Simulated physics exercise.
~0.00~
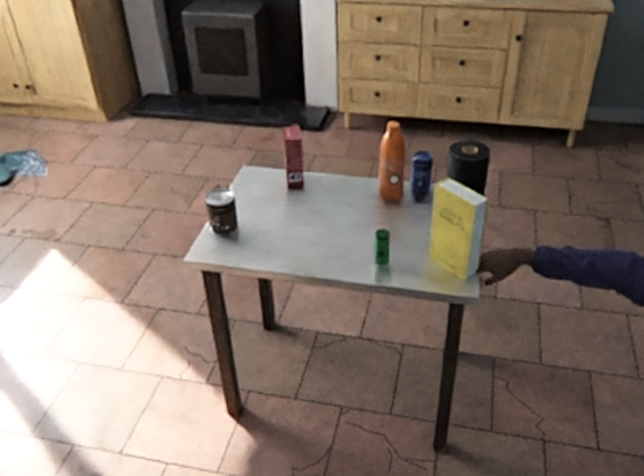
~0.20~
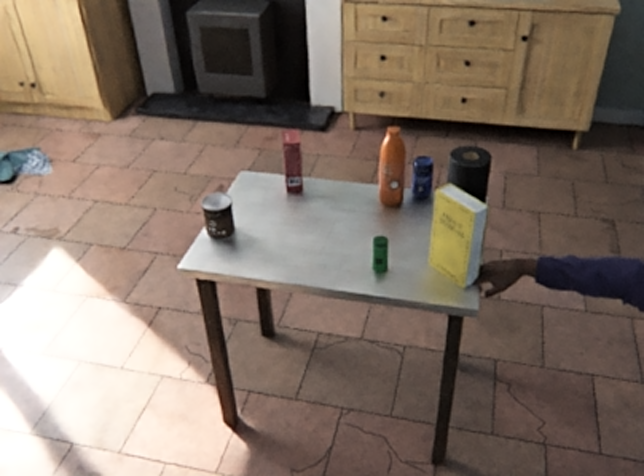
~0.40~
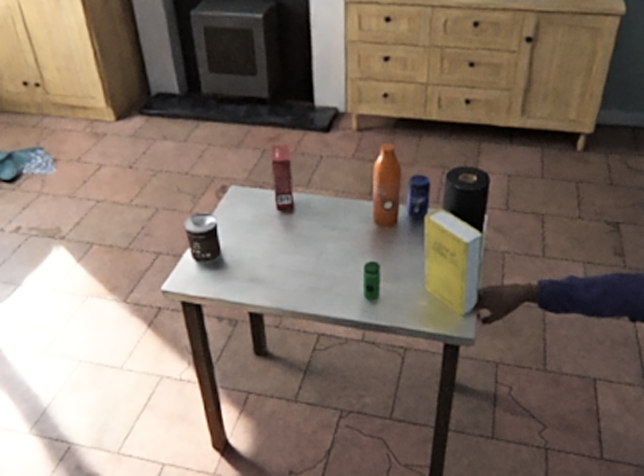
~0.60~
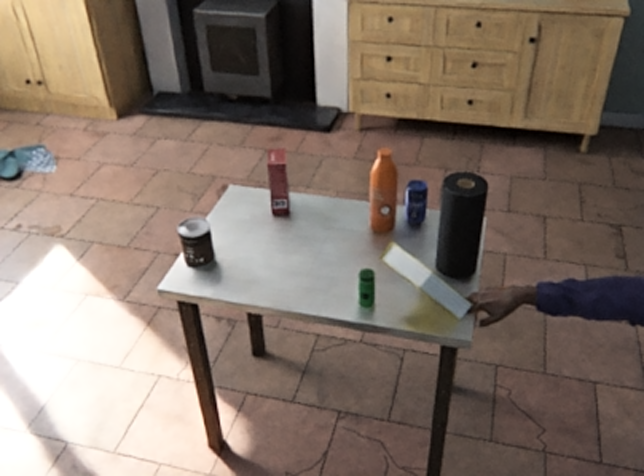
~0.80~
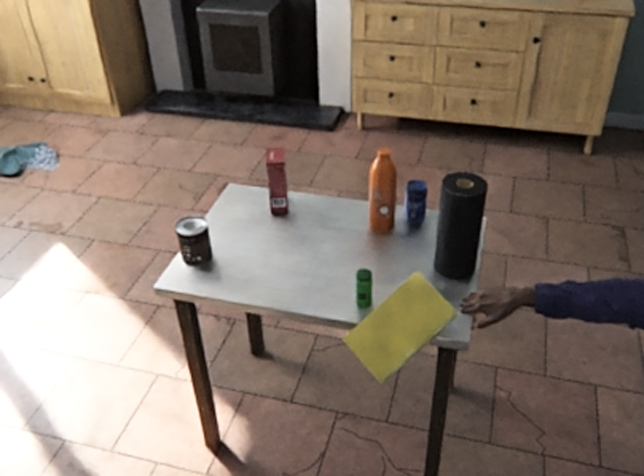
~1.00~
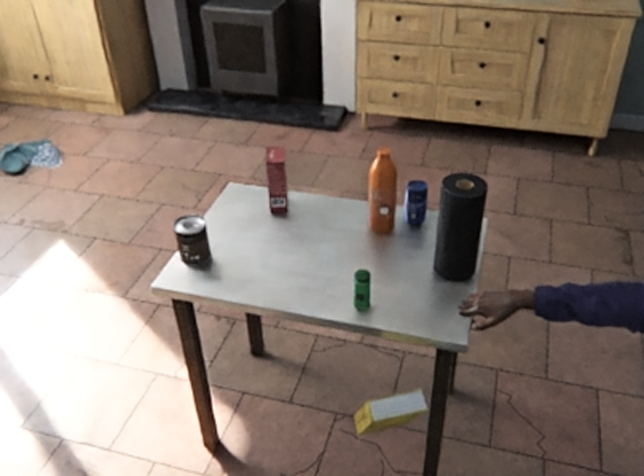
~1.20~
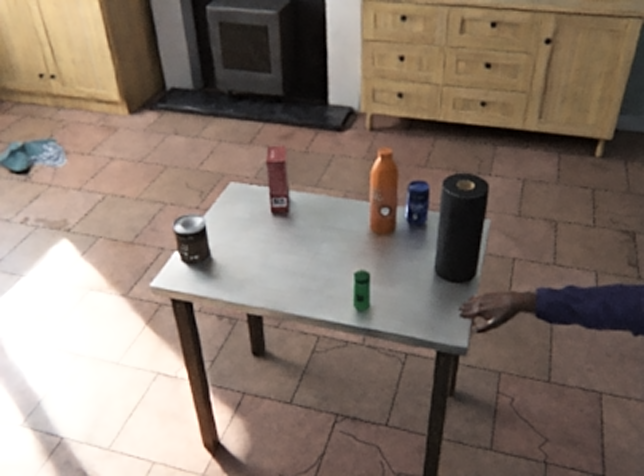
A yellow book toppled off the front of a small table and dropped out of sight after a hand at the right edge pulled the table forward, while the bottle, cans, carton, black roll and green shaker stayed standing on top.
